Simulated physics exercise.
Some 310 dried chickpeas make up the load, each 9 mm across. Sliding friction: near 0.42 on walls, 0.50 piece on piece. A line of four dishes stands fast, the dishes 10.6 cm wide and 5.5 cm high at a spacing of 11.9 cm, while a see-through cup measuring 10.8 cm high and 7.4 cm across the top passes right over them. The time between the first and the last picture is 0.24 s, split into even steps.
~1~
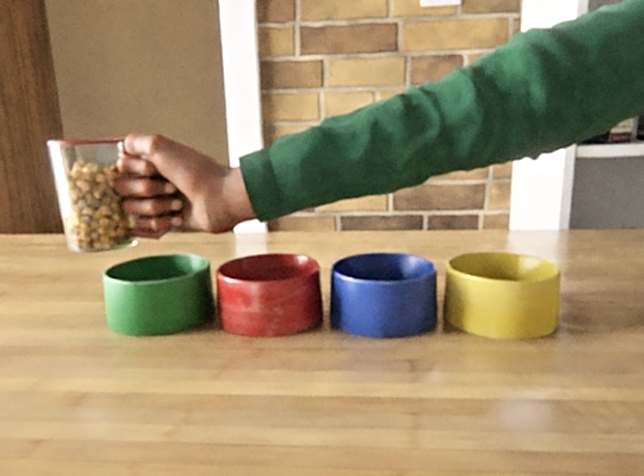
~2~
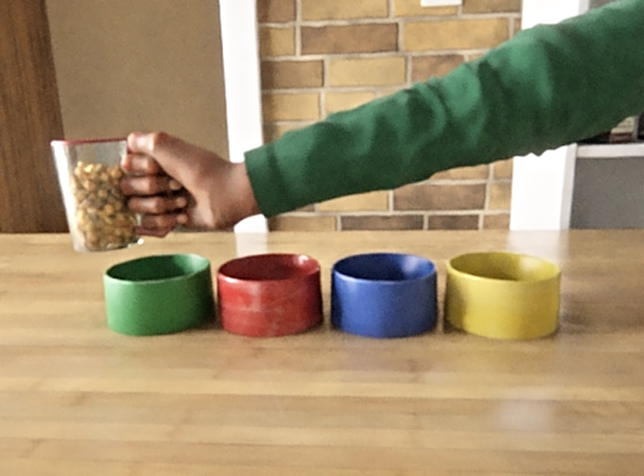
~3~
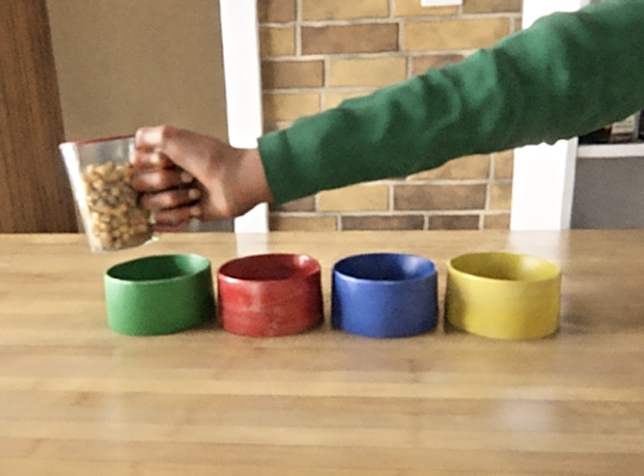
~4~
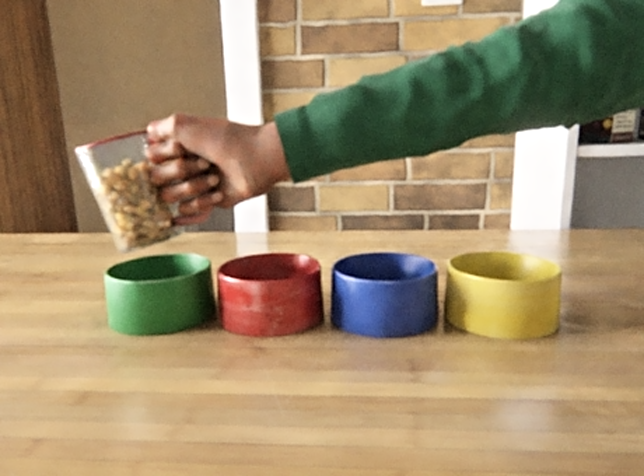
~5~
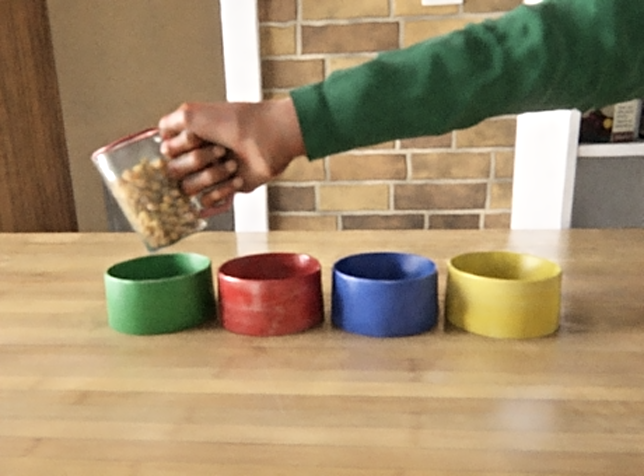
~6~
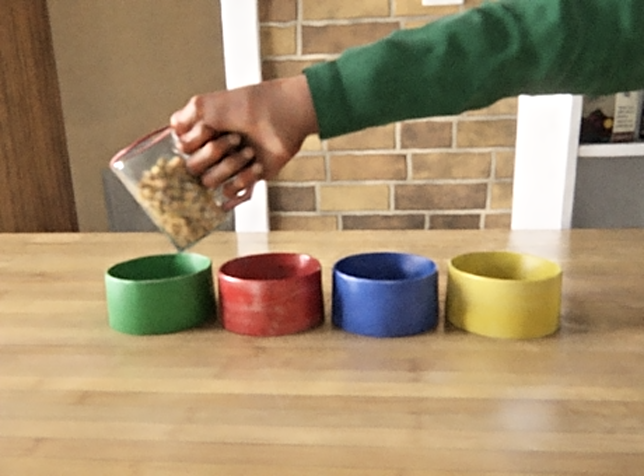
The clip shows a hand in a green sleeve holding a clear cup of small tan pieces above green, red, blue and yellow dishes on a wooden table, moving it a short way right while steadily tilting it leftward.
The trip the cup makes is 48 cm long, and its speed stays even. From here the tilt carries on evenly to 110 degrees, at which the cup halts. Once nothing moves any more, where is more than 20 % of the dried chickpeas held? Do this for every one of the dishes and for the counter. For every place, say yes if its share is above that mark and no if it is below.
Red: No, blue: Yes, green: No, yellow: Yes, counter: No.
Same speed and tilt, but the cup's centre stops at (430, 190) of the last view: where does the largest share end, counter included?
That'd be blue, it takes the most.
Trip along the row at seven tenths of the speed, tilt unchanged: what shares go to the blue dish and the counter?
Shares - blue 30, counter 10.
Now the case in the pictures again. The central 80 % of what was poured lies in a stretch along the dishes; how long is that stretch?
I'd estimate close to 16 cm.
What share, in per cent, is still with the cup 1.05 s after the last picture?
Somewhere near 35 per cent.
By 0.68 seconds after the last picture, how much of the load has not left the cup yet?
Around 60 in a hundred.
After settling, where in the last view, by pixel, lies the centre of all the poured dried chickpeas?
At about (476, 304).
Then, 0.41 s after the last picture, tilt 106 degrees; cup holds 95 %, red 5 %.
Then, 0.68 s after the last picture, tilt 110 degrees; cup holds 60 %, red 5 %, blue 30 %.
Then, 1.05 s after the last picture, tilt 110 degrees; cup holds 35 %, red 5 %, blue 30 %, yellow 25 %.
In the end, red 5 %, blue 30 %, green 0 %, yellow 60 %, counter 5 %.
